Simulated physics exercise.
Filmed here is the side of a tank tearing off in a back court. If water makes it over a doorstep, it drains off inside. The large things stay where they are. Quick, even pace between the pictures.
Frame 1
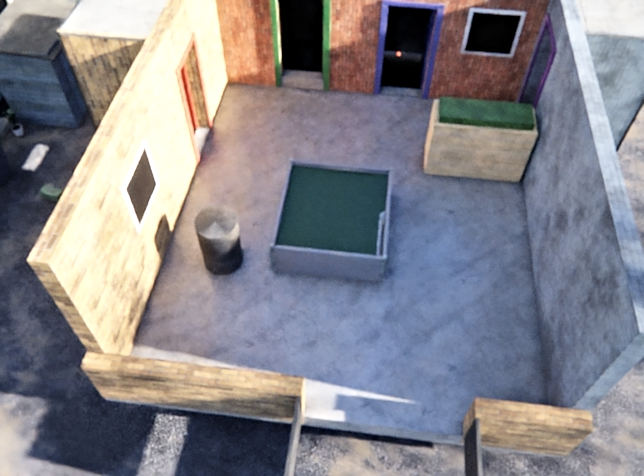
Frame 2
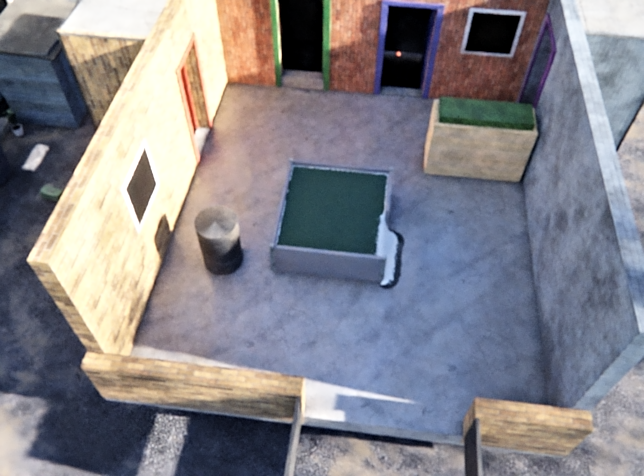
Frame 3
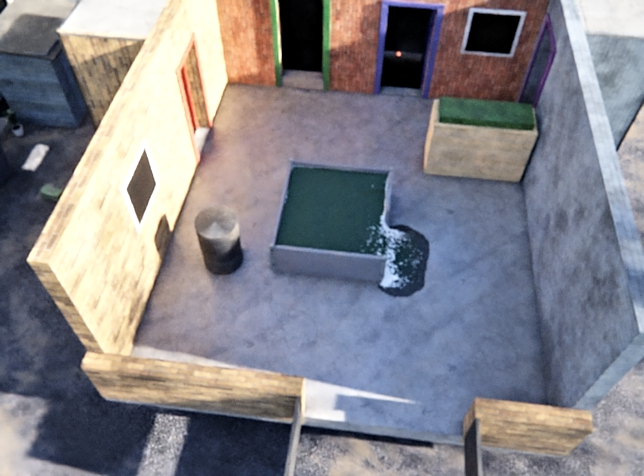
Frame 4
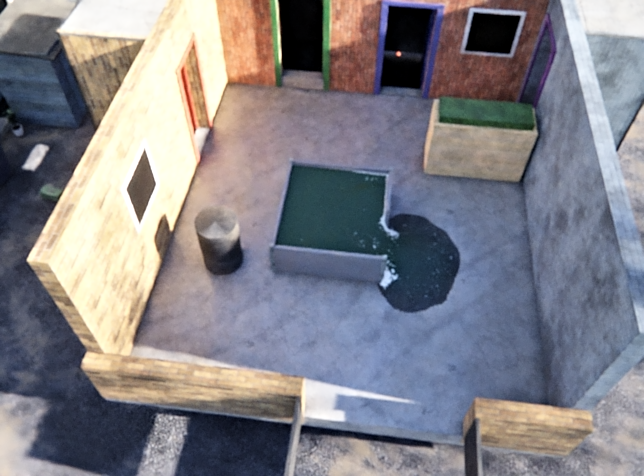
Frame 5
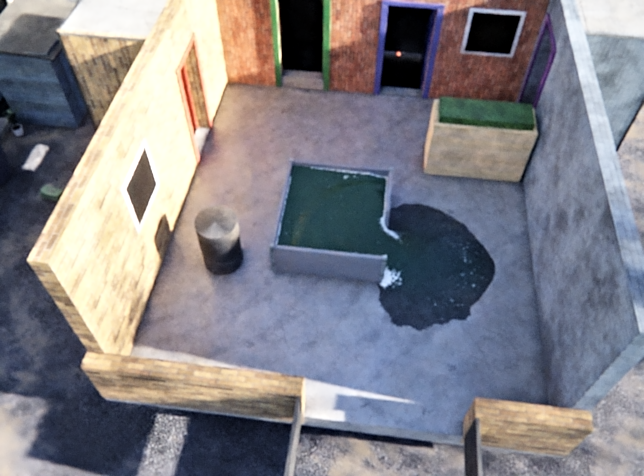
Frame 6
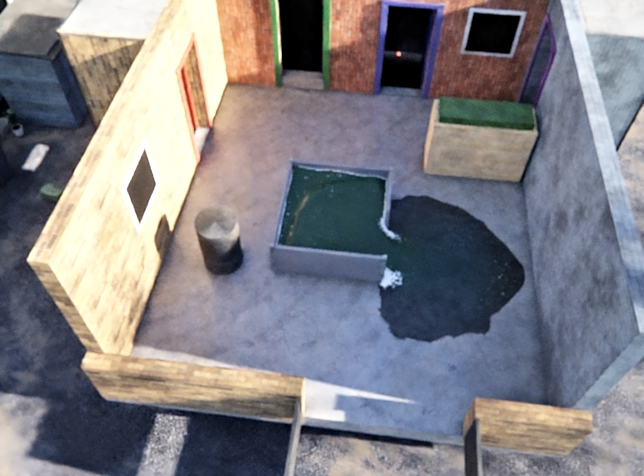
Dark green water pouring from the broken right side of a square tank and spreading rightward across a walled courtyard floor.
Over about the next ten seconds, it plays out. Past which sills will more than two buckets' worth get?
Most likely the purple door gets two buckets or less; most likely the green door gets two buckets or less; most likely the blue door gets two buckets or less; most likely the red door gets two buckets or less.
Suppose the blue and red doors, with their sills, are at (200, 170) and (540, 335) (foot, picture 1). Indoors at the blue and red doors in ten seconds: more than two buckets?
I'd say the blue door falls short, while the red door overflows.
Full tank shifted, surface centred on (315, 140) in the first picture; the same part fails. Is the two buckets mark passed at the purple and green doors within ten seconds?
In short: Purple door stays under, green door keeps below it.
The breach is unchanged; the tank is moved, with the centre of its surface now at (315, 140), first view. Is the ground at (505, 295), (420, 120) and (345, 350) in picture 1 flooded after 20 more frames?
One after the other: Awash, covered, free of water.
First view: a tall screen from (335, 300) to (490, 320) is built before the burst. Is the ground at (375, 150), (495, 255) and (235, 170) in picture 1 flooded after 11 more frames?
Taking the points in order, they are high and dry, inundated and high and dry.
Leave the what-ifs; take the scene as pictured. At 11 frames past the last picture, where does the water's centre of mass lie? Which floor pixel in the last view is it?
At about (394, 257).
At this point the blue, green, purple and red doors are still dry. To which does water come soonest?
Clearly the purple one.
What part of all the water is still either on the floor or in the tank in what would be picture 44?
92 % or so.
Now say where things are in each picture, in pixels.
The first frame shows the water tank at (335, 209) is whole and still.
In the second frame, water pours out at (382, 250) and has run to (388, 283).
In the third frame, water pours out at (382, 251) and has run to (406, 291).
In the fourth frame, the front is at (455, 257), out from the gap at (382, 251).
In the fifth frame, water pours out at (382, 251) and has run to (488, 275).
In the sixth frame, water pours out at (382, 251) and has run to (518, 278).
A moment on, water covers 20 % of the floor; the purple door not reached, the green door not reached, the blue door not reached, the red door not reached.
Next, water covers 20 % of the floor; the purple door not reached, the green door not reached, the blue door not reached, the red door not reached.
Then, water covers 30 % of the floor; the purple door wet at the sill, nothing in, the green door not reached, the blue door not reached, the red door not reached.
Later, water covers 60 % of the floor; the purple door wet at the sill, nothing in, the green door not reached, the blue door not reached, the red door not reached.
In the end, water covers 75 % of the floor; the purple door wet at the sill, nothing in, the green door not reached, the blue door not reached, the red door under two buckets in.
